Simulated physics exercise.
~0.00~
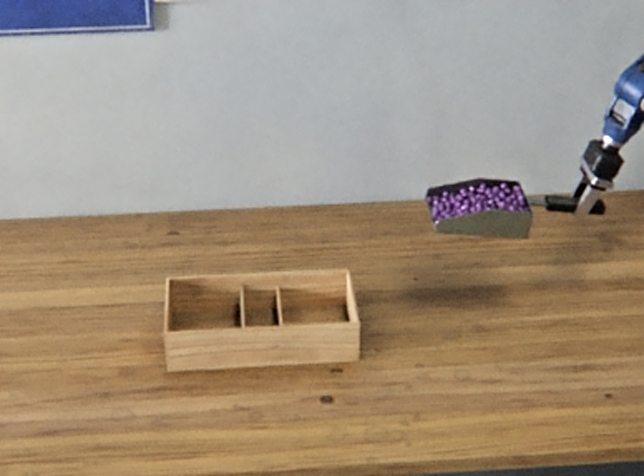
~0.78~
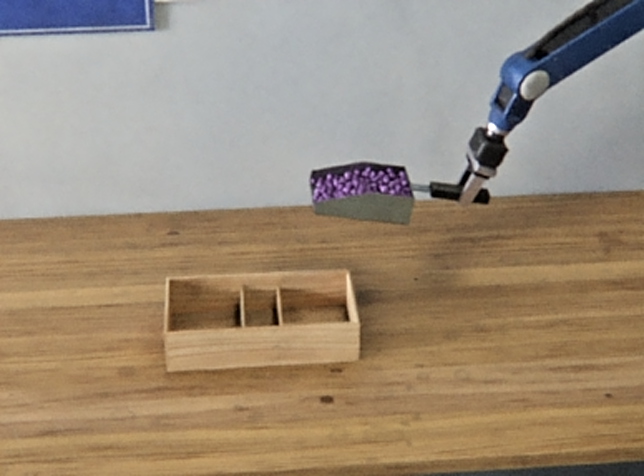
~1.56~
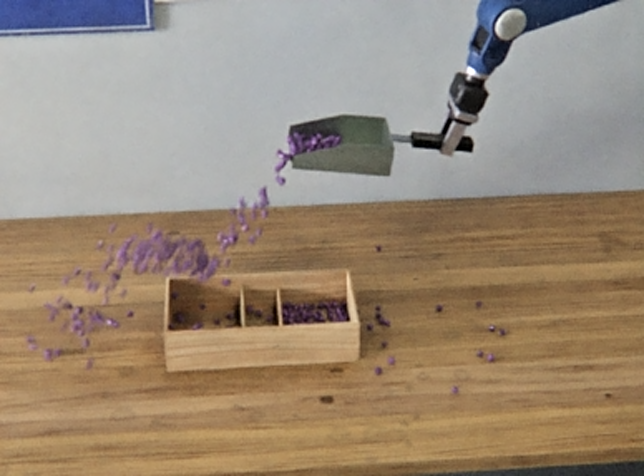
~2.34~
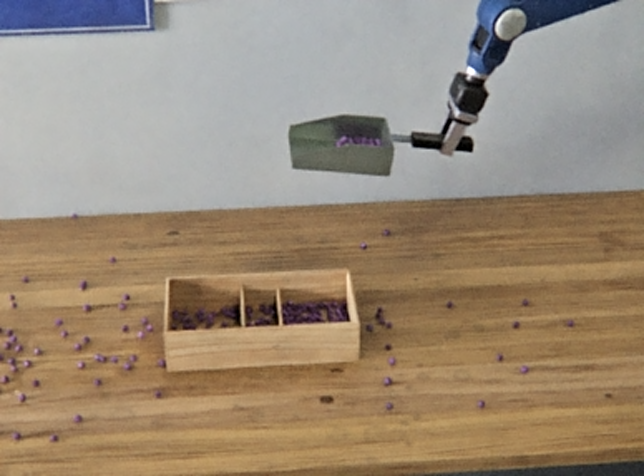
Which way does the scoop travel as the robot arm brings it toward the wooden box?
The scoop travels to the left, toward the space above the divided box.
